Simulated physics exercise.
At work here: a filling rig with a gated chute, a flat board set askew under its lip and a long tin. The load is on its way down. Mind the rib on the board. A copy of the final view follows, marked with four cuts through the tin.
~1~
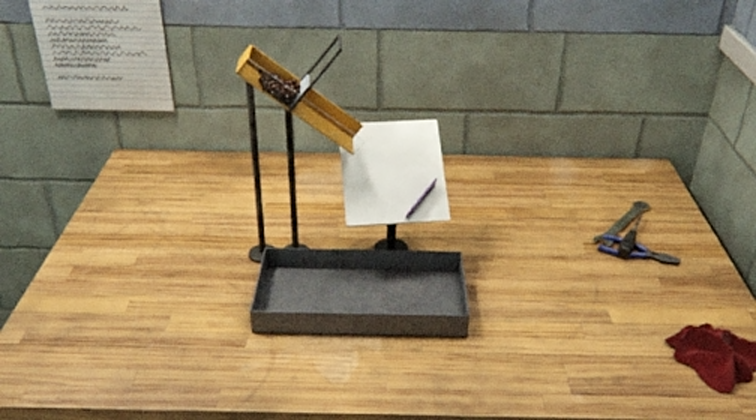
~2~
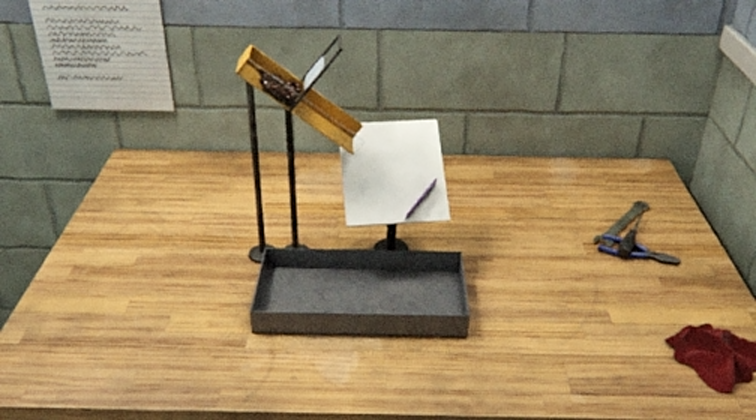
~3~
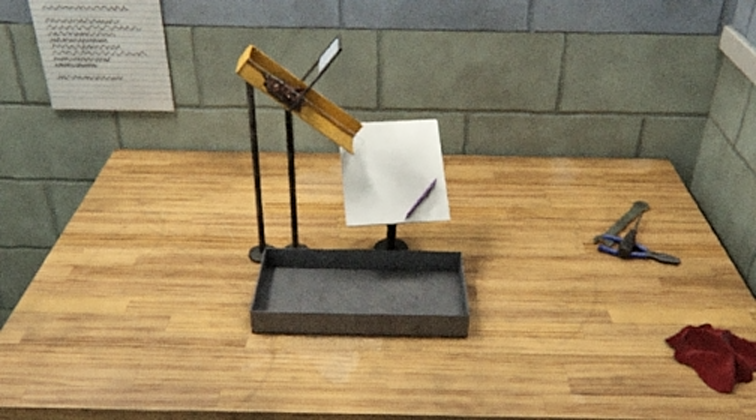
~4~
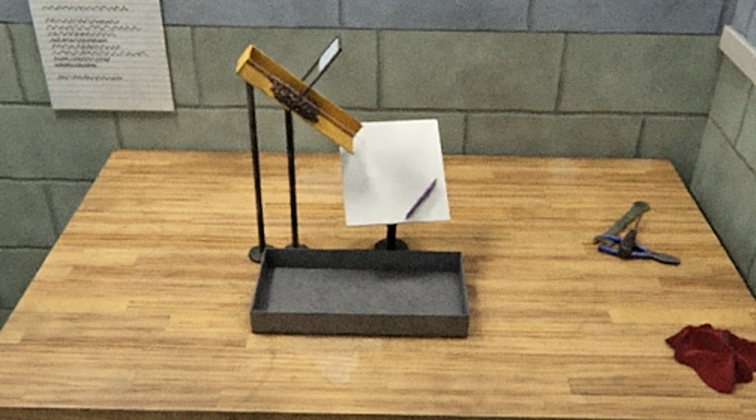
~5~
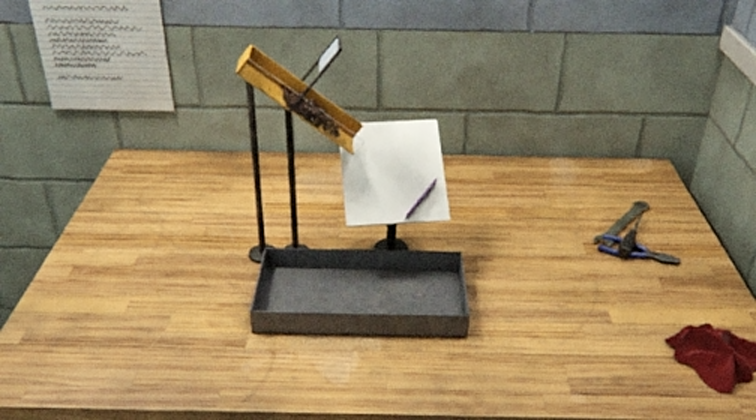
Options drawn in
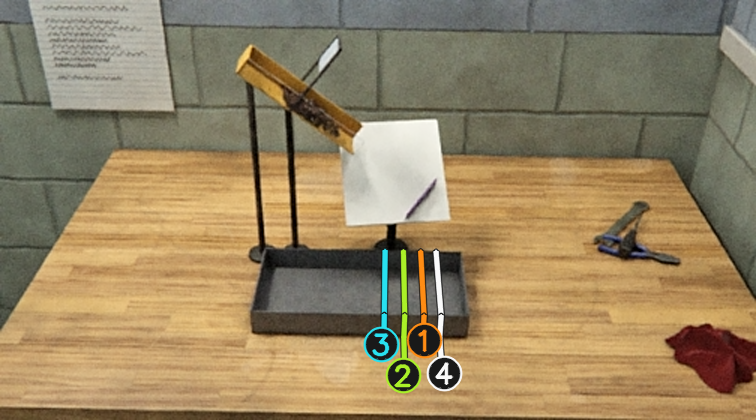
The clip shows a yellow chute above a tilted white board with a dark rib and an empty dark tin on a wooden table; the gate lifts and small brown balls slide down the chute toward its lip.
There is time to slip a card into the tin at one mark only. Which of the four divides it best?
3 beats the others.
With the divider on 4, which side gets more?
More lands on the left.
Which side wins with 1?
More lands on the left.
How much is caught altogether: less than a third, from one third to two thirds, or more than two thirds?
More than two thirds.
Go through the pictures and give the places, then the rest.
Load behind the gate at (283, 88), chocolate balls; lip of the chute at (353, 147), sloping fairly steeply, in the first frame.
Middle of the board at (393, 171), tilted fairly steeply; middle of its low edge at (399, 223); of its high edge at (388, 122), in the second frame.
Front corners of the tin at (250, 311) and (469, 315), empty; front of the load at (303, 101), in the third frame.
Middle of the load at (299, 100); its front at (317, 120), about a third of the way to the lip; rib from (437, 178) to (407, 214), in the fourth frame.
Middle of the load at (311, 107); its front at (337, 134), about two thirds of the way to the lip, in the fifth frame.
On the marked copy, line 1 crosses the front rim at (424, 314); line 2 crosses the front rim at (404, 314); line 3 crosses the front rim at (384, 314); line 4 crosses the front rim at (441, 315).
If 1 is chosen, of what is caught, nearly all on the left of the divider, a small part on the right.
If 2 is chosen, of what is caught, most on the left of the divider, a small part on the right.
If 3 is chosen, of what is caught, about half on the left of the divider, about half on the right.
If 4 is chosen, of what is caught, nearly all on the left of the divider, a stray few on the right.
